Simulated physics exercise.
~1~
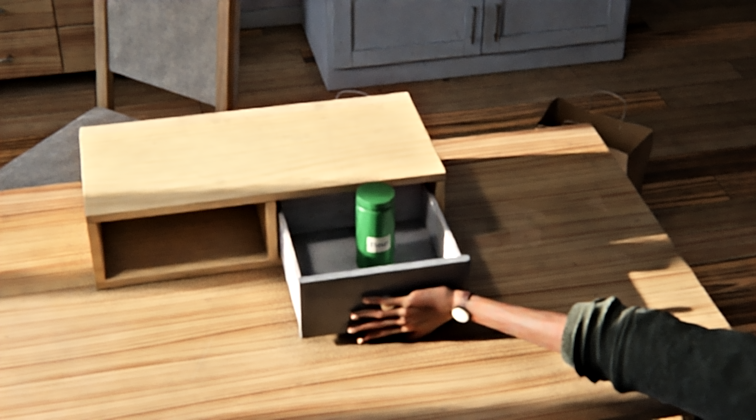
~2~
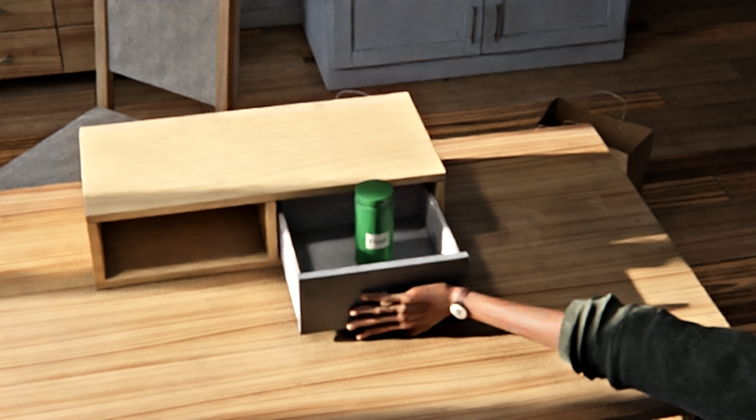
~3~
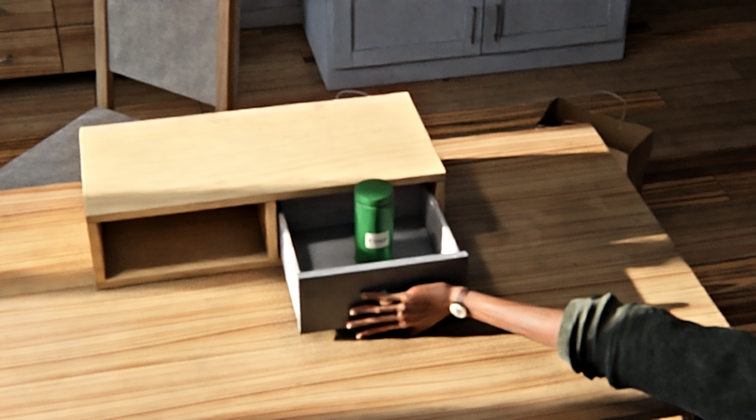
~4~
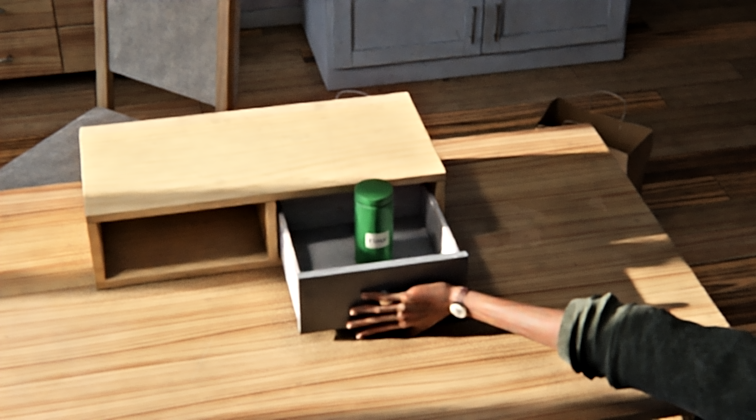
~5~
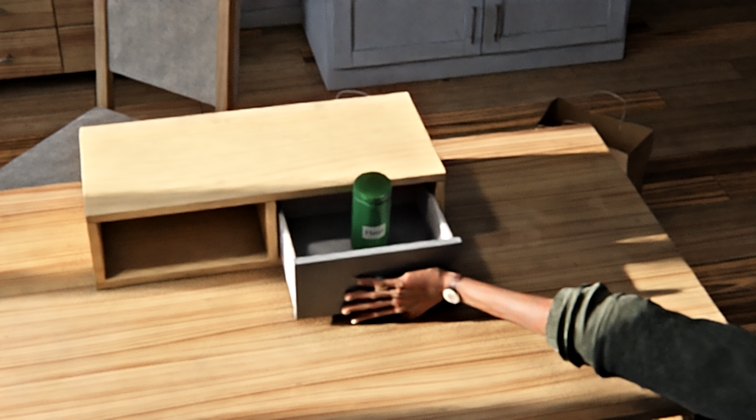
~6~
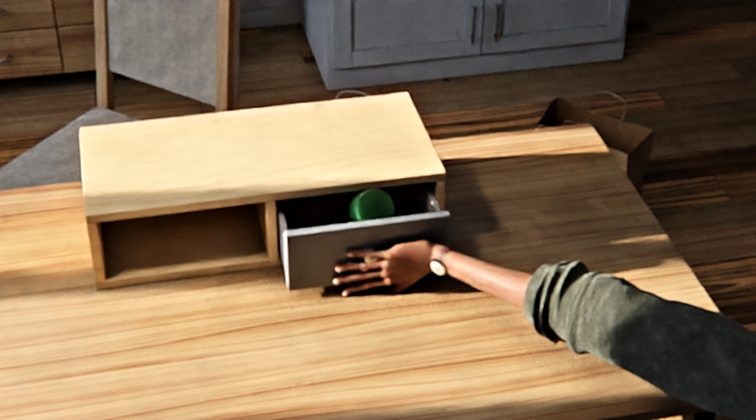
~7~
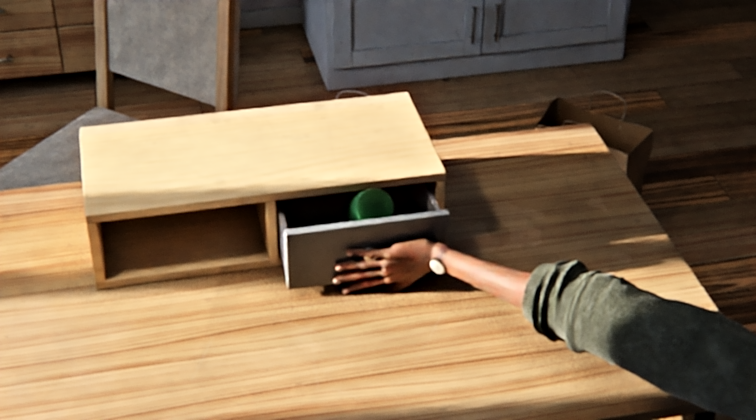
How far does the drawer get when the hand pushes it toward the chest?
It goes only part of the way in and jams, staying ajar with the green jar leaning inside and the hand still against its front.
